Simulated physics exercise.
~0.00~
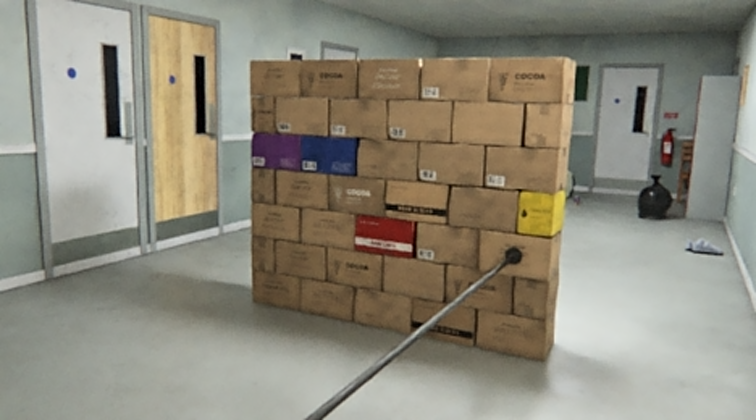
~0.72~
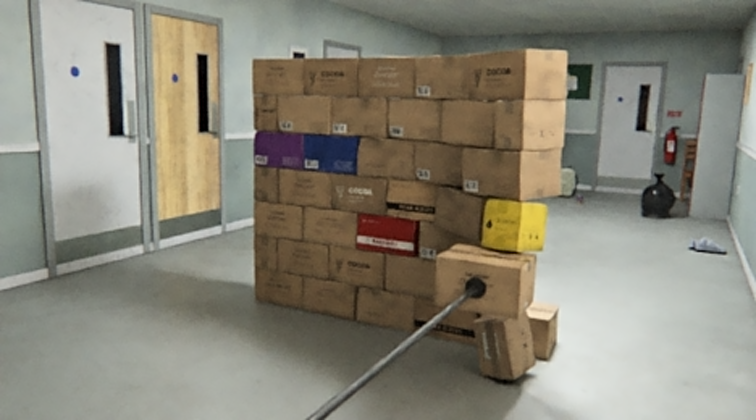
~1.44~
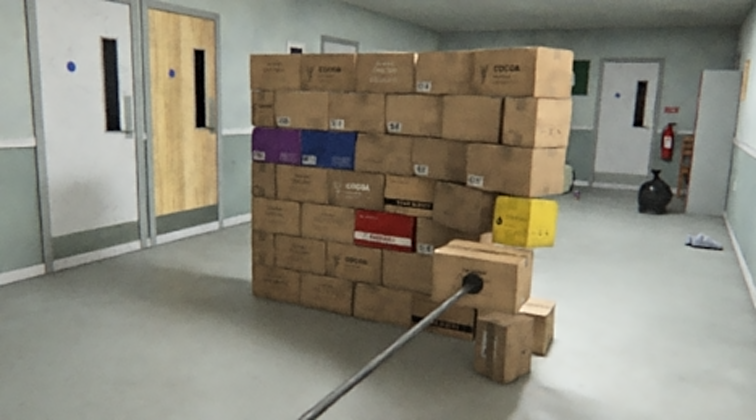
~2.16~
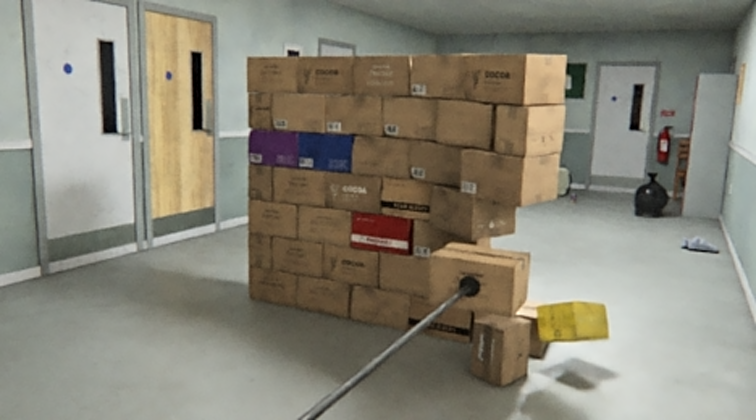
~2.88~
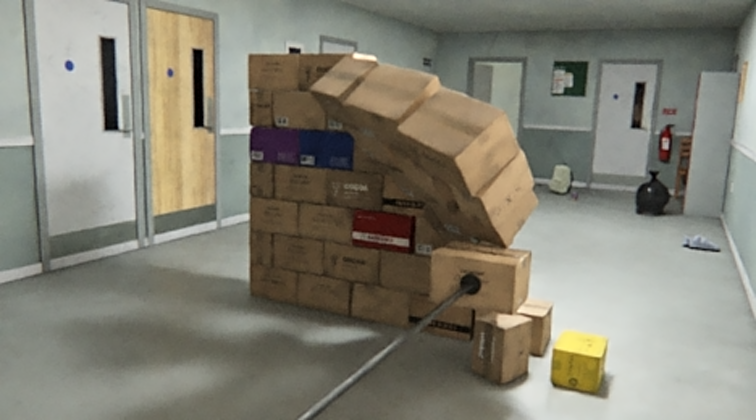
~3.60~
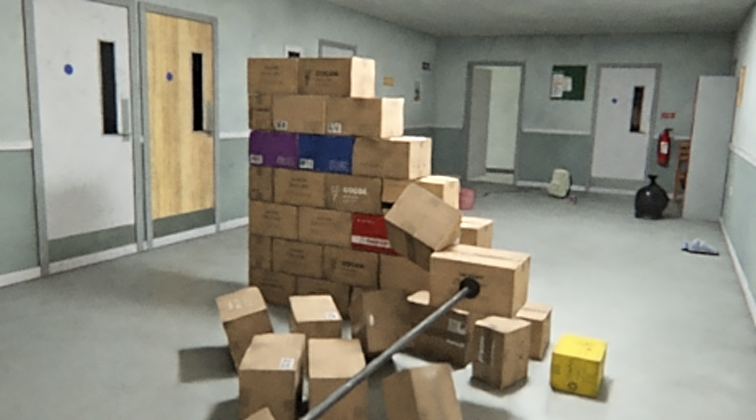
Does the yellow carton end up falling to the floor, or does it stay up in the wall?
The yellow carton falls. It drops from the right edge of the wall and ends up on the floor at the right.
A long grey rod reaches in from the bottom of a hospital-like corridor, seen from a slightly swaying camera, its tip on a low carton near the right edge of a free-standing wall of brown boxes. Purple and blue cartons sit at the left, a red one mid-wall and a yellow one at the right edge. The rod draws its carton out towards the viewer, and another box drops beside it. The yellow carton sags, then tumbles to the floor at the right. The upper right rows arch over and collapse, leaving boxes scattered in front while the stepped left part, with purple, blue and red, stands.
